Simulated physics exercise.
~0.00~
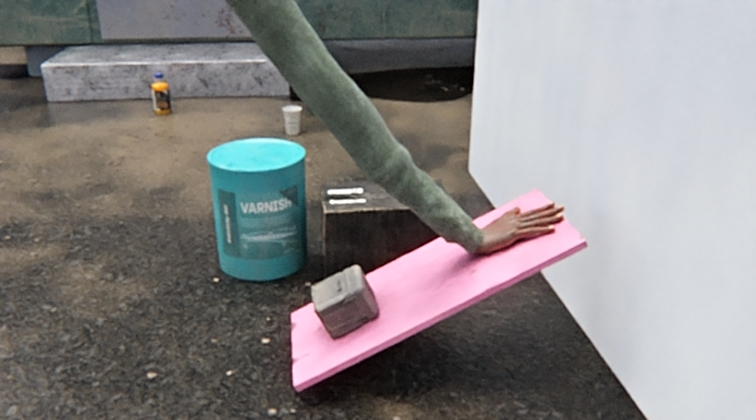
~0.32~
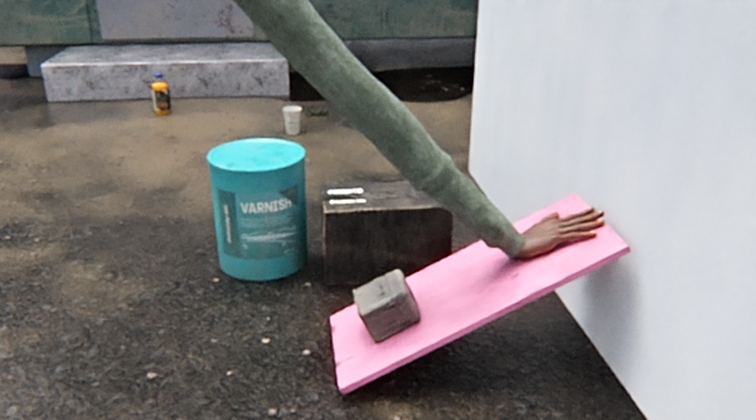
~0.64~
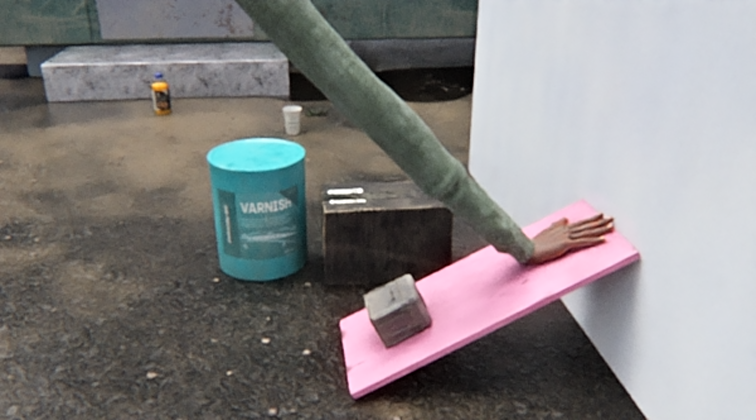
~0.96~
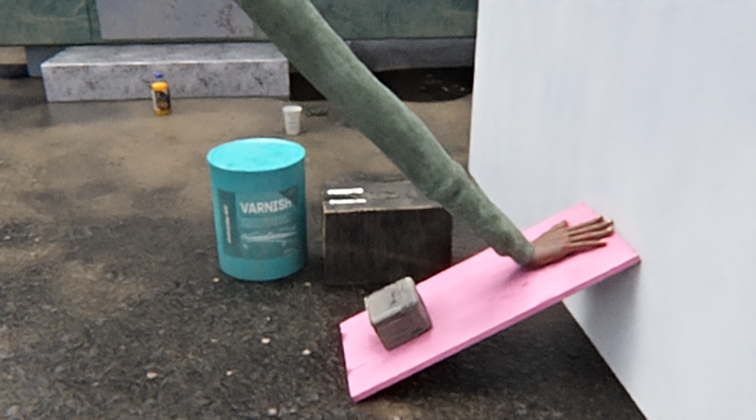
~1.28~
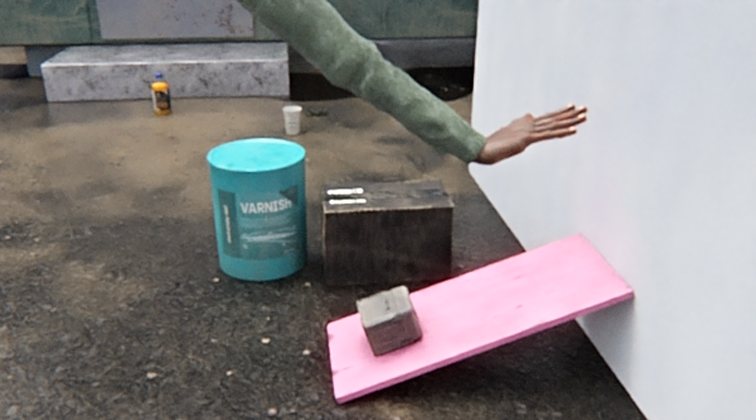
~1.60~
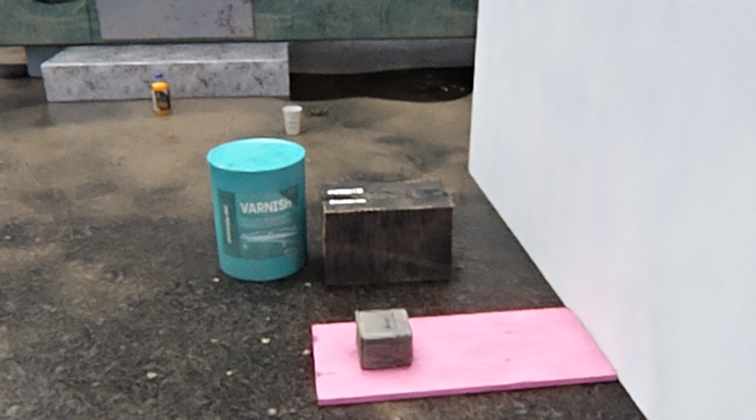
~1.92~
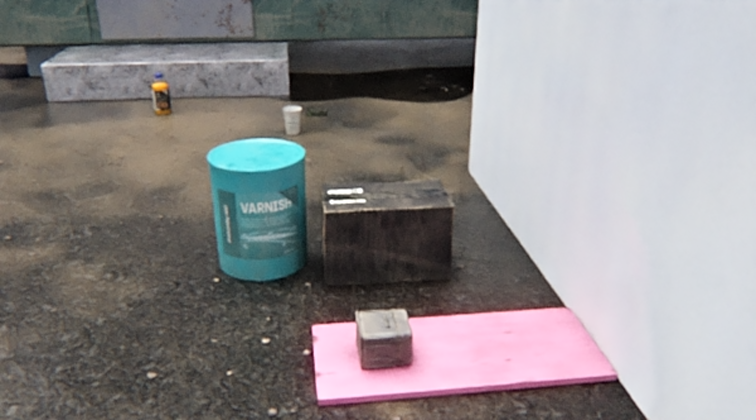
A pink board with a small gray block on it was moved right by a hand and leaned against a white wall, but once the hand let go, it slid down and ended flat on the ground beside a black box and turquoise pail.
